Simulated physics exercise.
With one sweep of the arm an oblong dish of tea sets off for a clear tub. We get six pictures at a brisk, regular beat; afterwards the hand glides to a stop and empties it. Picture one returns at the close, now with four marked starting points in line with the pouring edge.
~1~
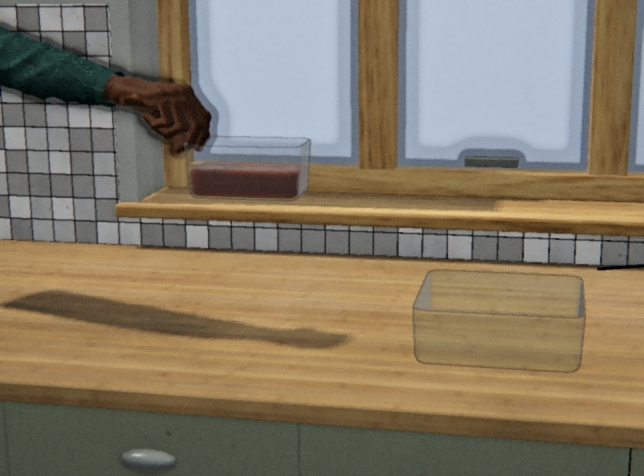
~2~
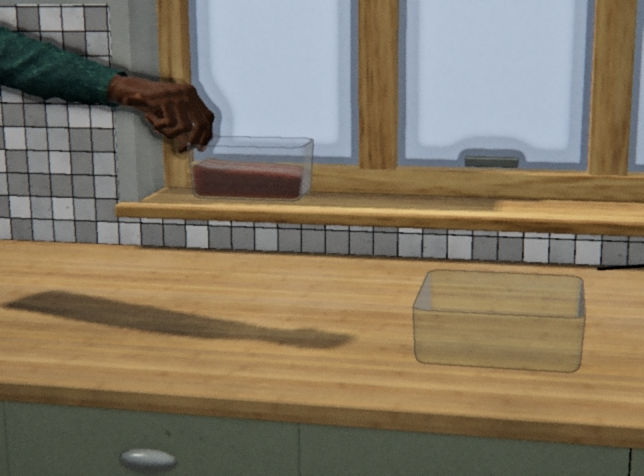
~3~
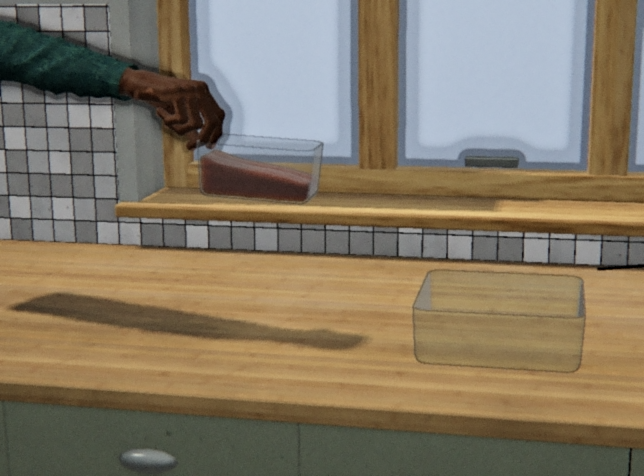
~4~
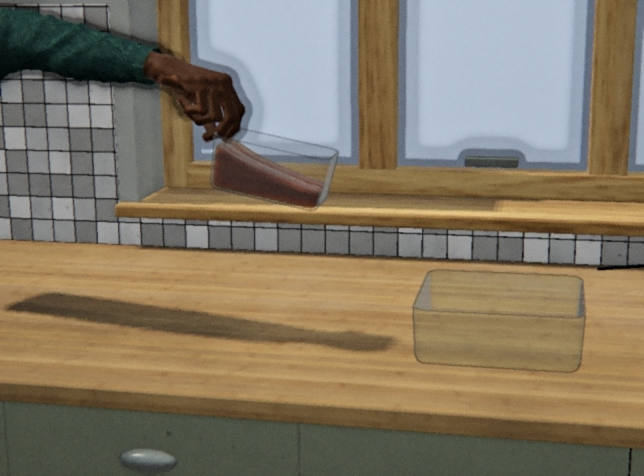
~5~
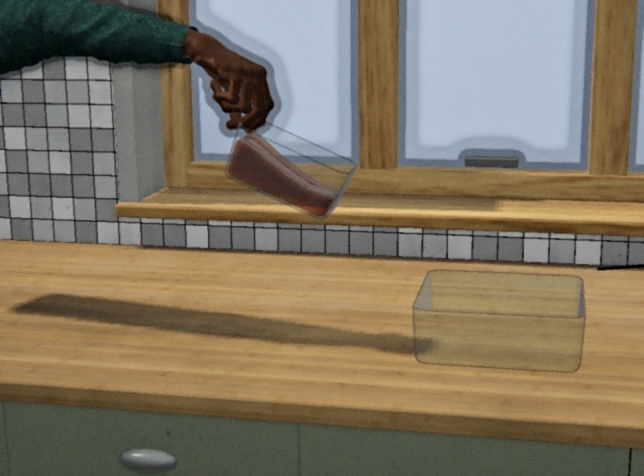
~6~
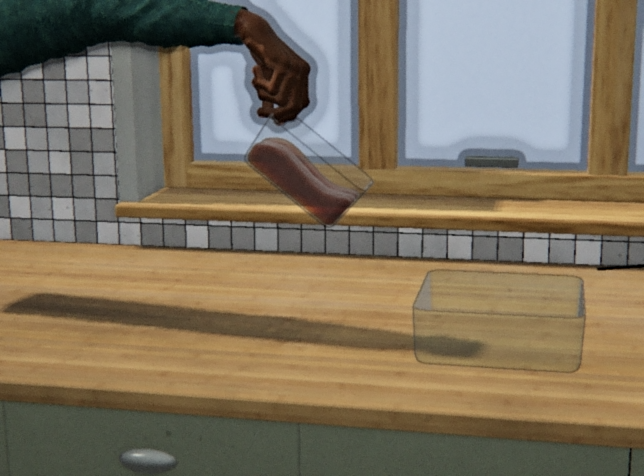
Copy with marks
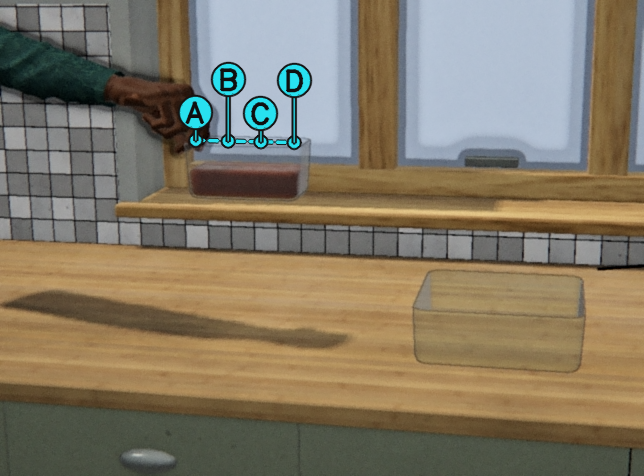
The clip opens on a hand in a green sleeve holding an oblong clear dish of reddish-brown tea by a window, with an empty clear tub on the wooden counter. The arm sweeps right, lifting the dish and tilting it steadily more steeply, while the tea shifts inside and a shadow stretches across the counter.
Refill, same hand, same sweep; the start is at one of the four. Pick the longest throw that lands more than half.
I would pick spot C.
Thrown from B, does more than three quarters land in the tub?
No, it does not.
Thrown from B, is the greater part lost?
Yes, it does.
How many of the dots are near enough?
Two of the four.
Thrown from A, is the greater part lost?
Yes.
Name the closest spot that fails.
Here it is spot B.
On the marked copy, A at (195, 140); B at (228, 141); C at (260, 141); D at (294, 142).
With A, about 0 % lands in the tub, 98 % falls short.
With B, about 30 % lands in the tub, 63 % falls short and 6 % goes beside or beyond.
With C, about 70 % lands in the tub, 18 % falls short and 12 % goes beside or beyond.
With D, about 66 % lands in the tub, 13 % falls short and 21 % goes beside or beyond.
